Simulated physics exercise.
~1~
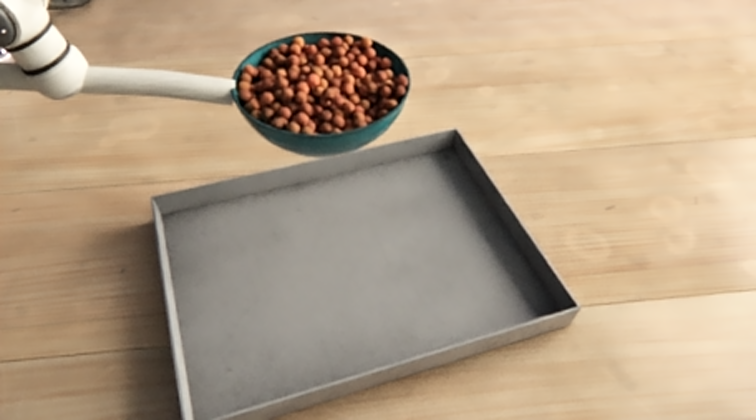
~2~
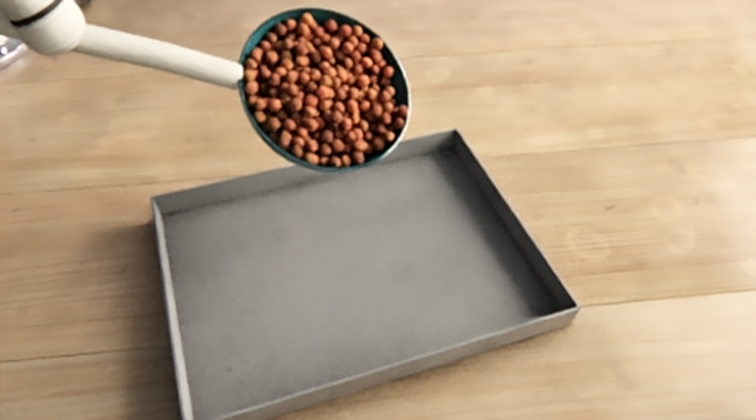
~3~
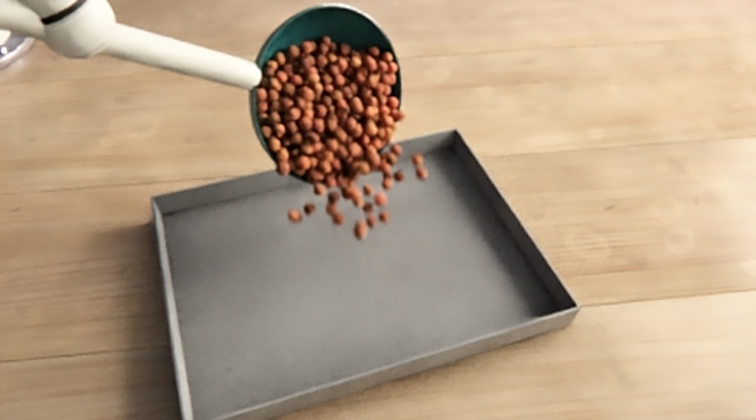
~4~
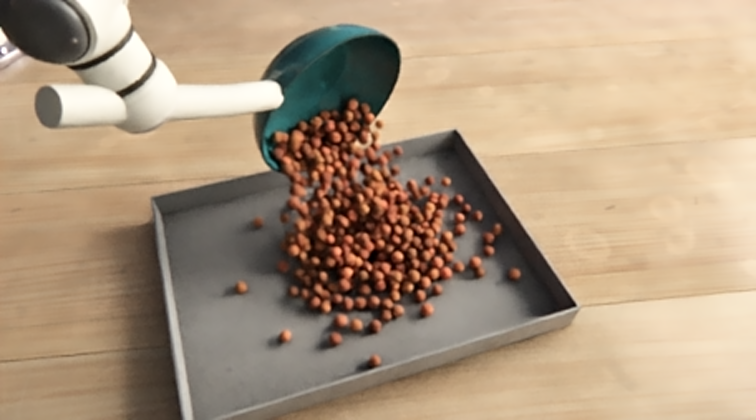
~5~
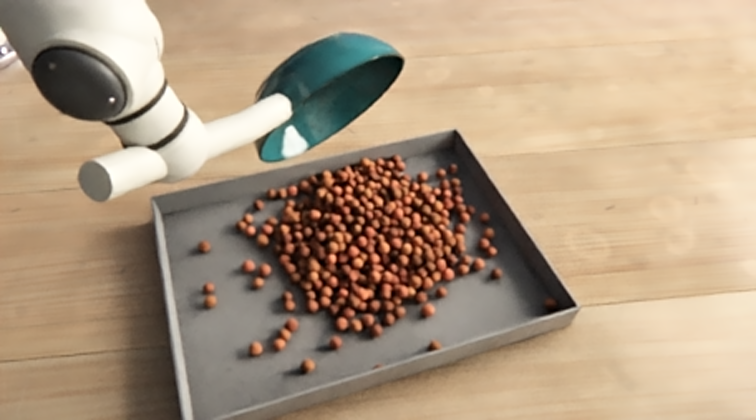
A robot arm tips a teal ladle and pours brown clay pellets into a grey tray.
